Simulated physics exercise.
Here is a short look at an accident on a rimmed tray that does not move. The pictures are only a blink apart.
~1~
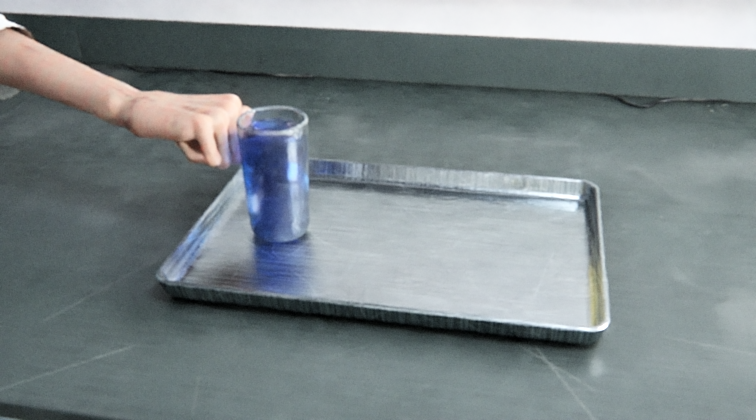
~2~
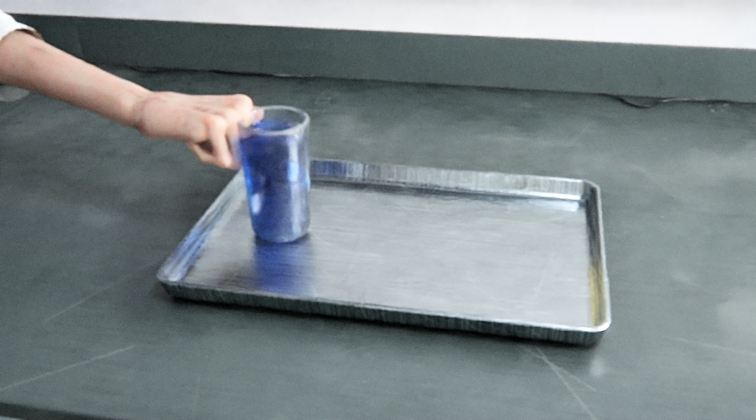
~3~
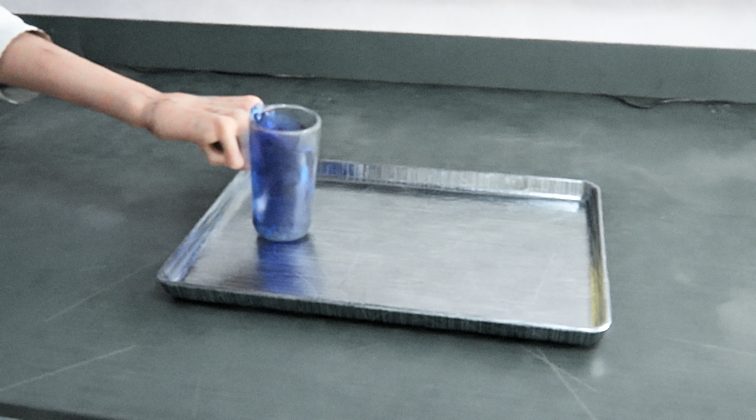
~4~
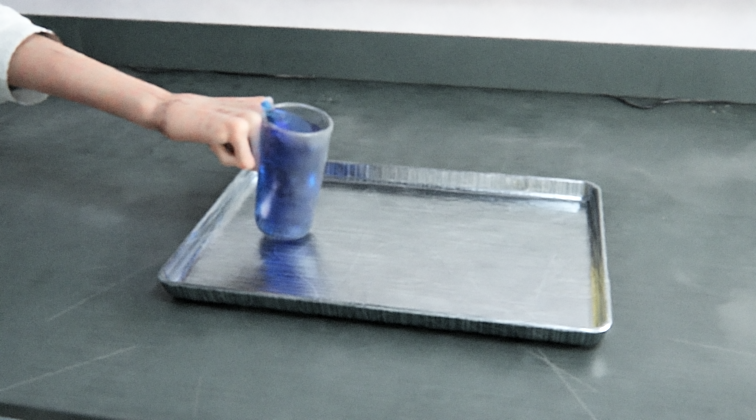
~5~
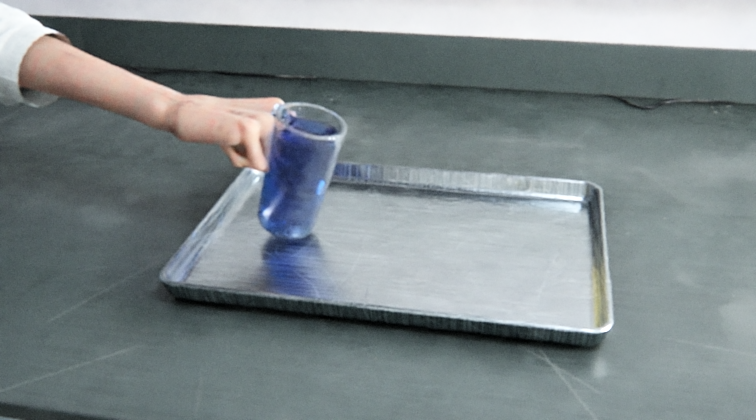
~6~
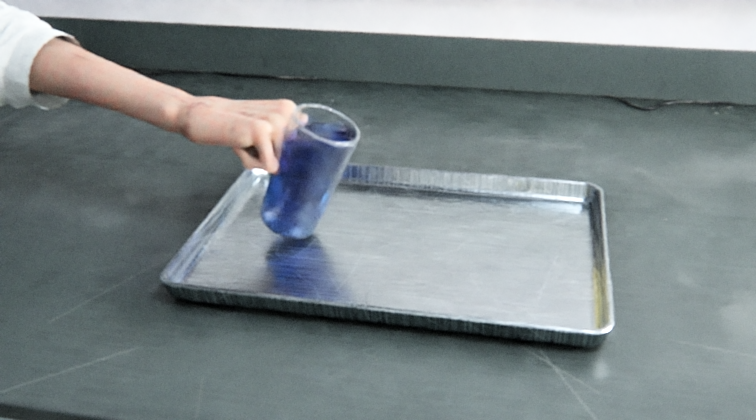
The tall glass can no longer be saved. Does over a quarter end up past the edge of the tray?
Yes: The share that runs off the tray is above a quarter.
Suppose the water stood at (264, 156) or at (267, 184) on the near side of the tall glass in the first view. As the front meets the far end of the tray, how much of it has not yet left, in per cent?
About 65 per cent, then about 60 per cent.
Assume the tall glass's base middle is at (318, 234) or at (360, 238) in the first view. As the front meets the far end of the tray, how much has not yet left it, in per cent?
I'd say about 65 per cent the first time, and about 70 per cent the second.
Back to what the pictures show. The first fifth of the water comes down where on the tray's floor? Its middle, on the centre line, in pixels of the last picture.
I'd mark it somewhere roughly at pixel (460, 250).
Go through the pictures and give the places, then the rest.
In the first picture, tilt 0°; right rim (304, 123); surface from (245, 126) to (304, 131); the tray's far rim is at (601, 246); the tray is clear ahead.
In the second picture, tilt 0°; right rim (305, 123); surface from (246, 126) to (304, 131).
In the third picture, tilt 6°; right rim (317, 125); surface from (257, 114) to (315, 138); 1 per cent is over the edge.
In the fourth picture, tilt 11°; right rim (330, 129); surface from (269, 110) to (327, 137); 1 per cent is over the edge.
In the fifth picture, tilt 17°; right rim (343, 133); surface from (277, 141) to (341, 134).
In the sixth picture, tilt 23°; right rim (356, 139); surface from (284, 150) to (356, 131).
A moment on, the tall glass is falling and 97 per cent is in the glass, 0 on the tray and 3 above or beyond its rim.
Next, the tall glass lies on its side and 79 per cent is in the glass, 13 on the tray and 8 above or beyond its rim.
Then the tall glass lies on its side and 45 per cent is in the glass, 42 on the tray and 13 above or beyond its rim.
Later the tall glass lies on its side and 25 per cent is in the glass, 40 on the tray and 36 above or beyond its rim.
Finally, 66 per cent is held by tray and glass, 34 is off the tray.
